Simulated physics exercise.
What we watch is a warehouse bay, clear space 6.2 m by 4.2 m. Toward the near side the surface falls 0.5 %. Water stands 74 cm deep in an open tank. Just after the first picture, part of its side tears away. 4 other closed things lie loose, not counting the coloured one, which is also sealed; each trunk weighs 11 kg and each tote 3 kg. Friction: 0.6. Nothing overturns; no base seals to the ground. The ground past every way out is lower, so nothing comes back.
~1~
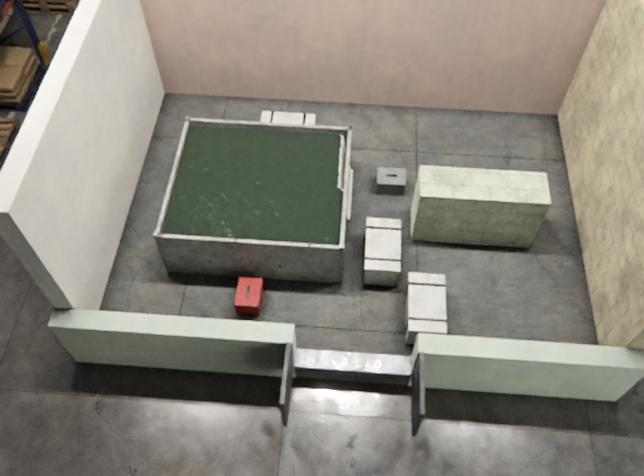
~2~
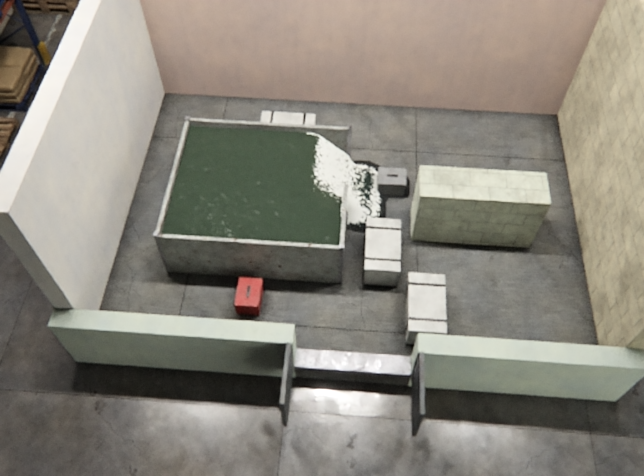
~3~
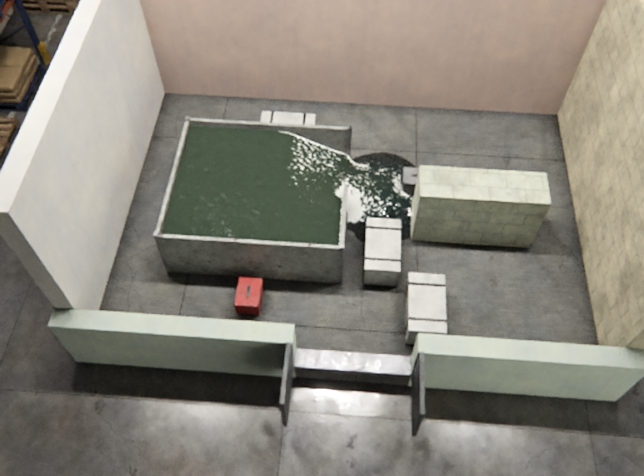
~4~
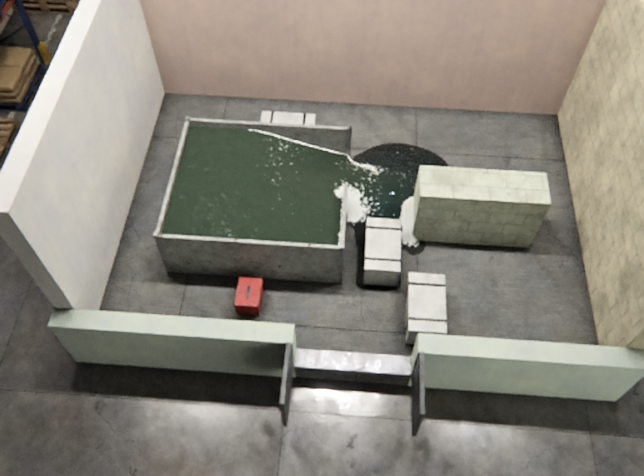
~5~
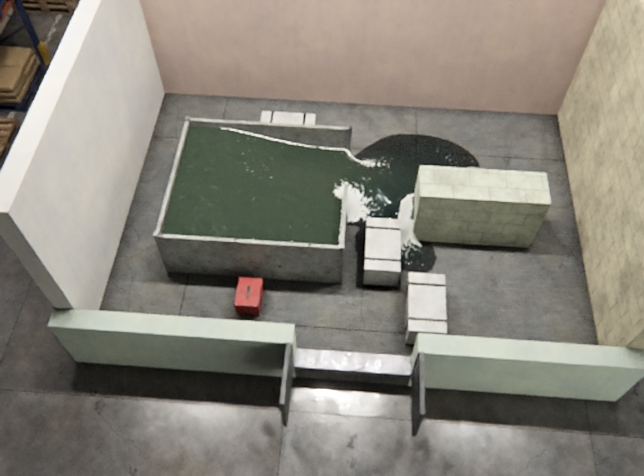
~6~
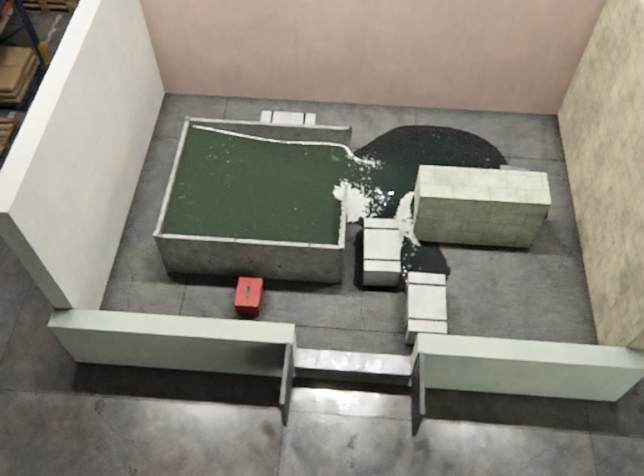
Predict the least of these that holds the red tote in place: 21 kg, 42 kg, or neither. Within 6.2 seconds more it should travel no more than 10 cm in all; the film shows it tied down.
21 kg.
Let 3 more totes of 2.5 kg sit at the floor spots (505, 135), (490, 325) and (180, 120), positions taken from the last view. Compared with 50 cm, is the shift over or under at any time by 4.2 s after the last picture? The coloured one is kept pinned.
Order as asked - goes beyond, goes beyond, stays inside.
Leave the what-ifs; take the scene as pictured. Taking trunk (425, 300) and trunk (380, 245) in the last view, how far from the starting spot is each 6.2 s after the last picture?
In that order: Gone out, 60 cm.
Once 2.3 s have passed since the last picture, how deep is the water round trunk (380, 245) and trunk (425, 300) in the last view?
First about 13 cm, second about 3 cm.
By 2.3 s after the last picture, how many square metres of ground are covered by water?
Wet area: Approx. 18 m2.
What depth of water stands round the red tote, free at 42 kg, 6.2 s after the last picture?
Close to 8 cm deep.
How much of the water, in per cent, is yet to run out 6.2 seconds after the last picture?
Some 92 per cent remains.
Then, 0.6 s after the last picture the red tote would be 0 cm from its start with 21 kg and 0 cm from its start with 42 kg; 0 cm of water round it then.
Then, 2.3 s after the last picture the red tote would be 0 cm from its start with 21 kg and 0 cm from its start with 42 kg; 0 cm of water round it then.
Then, 4.2 s after the last picture the red tote would be 0 cm from its start with 21 kg and 0 cm from its start with 42 kg; 0 cm of water round it then.
Then, 6.2 s after the last picture the red tote would be 0 cm from its start with 21 kg and 0 cm from its start with 42 kg; 8 cm of water round it then.
